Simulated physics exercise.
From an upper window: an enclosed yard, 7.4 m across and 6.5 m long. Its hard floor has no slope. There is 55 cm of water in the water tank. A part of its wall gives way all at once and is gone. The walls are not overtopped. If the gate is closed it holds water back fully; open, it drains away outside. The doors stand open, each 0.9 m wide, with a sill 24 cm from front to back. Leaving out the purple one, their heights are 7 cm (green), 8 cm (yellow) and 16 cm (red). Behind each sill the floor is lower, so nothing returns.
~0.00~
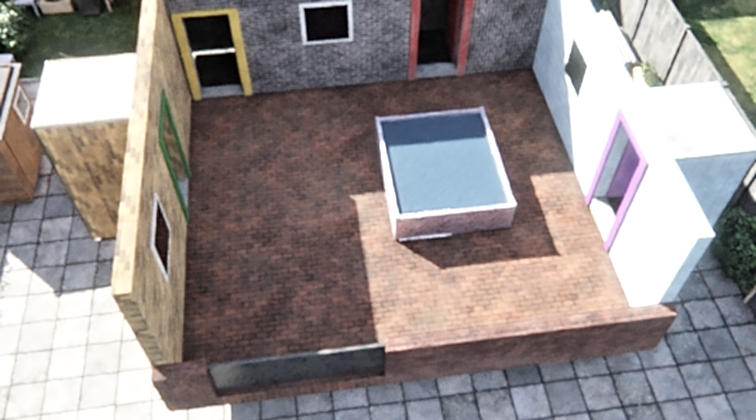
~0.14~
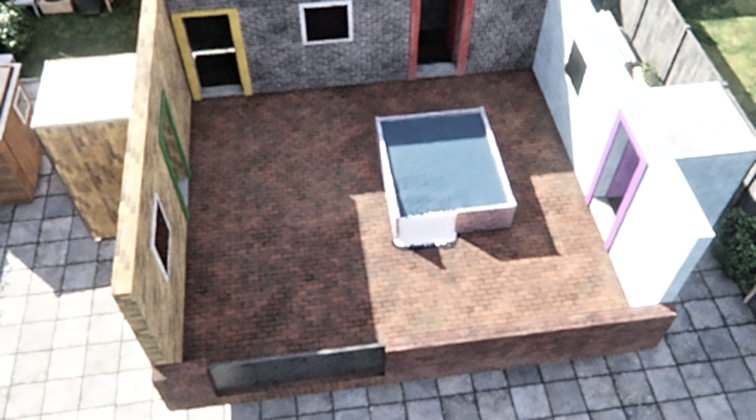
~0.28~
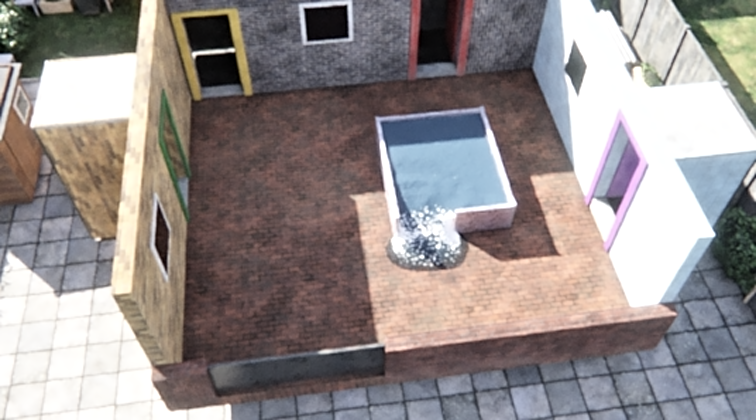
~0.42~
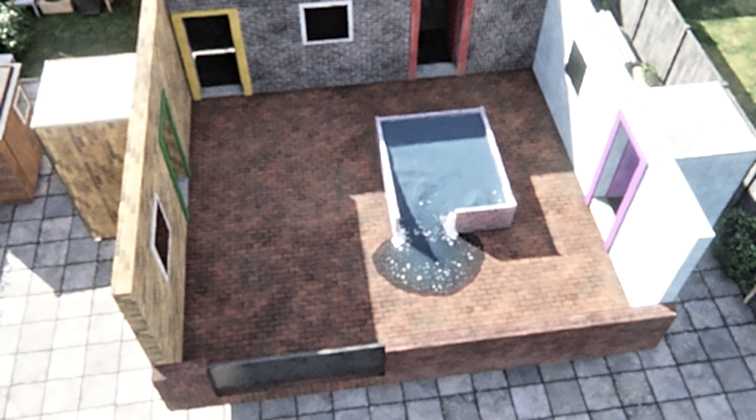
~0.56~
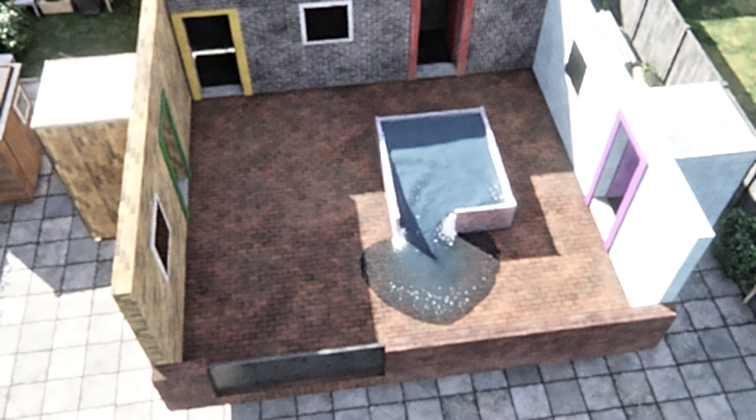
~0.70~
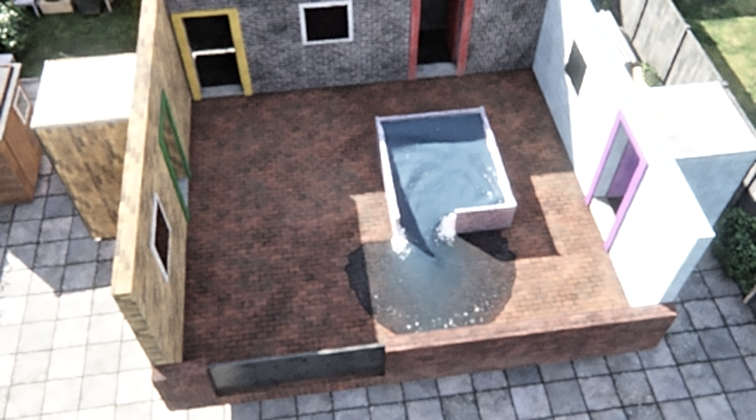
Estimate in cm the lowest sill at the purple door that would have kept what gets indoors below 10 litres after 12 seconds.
Close to 4.5 cm is just enough.
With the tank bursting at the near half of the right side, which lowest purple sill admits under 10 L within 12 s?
Then roughly 30 cm.
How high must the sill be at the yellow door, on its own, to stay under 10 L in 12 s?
Roughly 7.0 cm at yellow.
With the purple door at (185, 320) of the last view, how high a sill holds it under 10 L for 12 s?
About 15 cm.
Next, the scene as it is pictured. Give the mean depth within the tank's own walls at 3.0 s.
About 31 cm.
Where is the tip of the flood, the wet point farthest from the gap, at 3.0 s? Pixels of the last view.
Near (182, 387).
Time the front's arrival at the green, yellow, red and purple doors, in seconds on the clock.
Arrival: Green 4.0 s, yellow 6.0 s, red 7.0 s, purple 3.2 s.
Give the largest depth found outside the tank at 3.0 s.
Roughly 24 cm.
After 1.4 s water covers 15 % of the floor, deepest (31 cm) near (422, 244); it has not reached the purple door.
After 3.0 s water covers 30 % of the floor, deepest (24 cm) near (182, 387); it has not reached the purple door.
After 12.0 s water covers 95 % of the floor, deepest (12 cm) near (407, 134); 4 cm at the purple door, 0 litres in over its 25 cm sill.
At the purple door as built, the water arrived by 3.2 s and peaked near 7 cm at 4.8 s.
With a sill of 4 cm, 16 litres would have come in within the 12 s; with 5 cm, 7 litres. So under 10 litres takes about 4.5 cm.
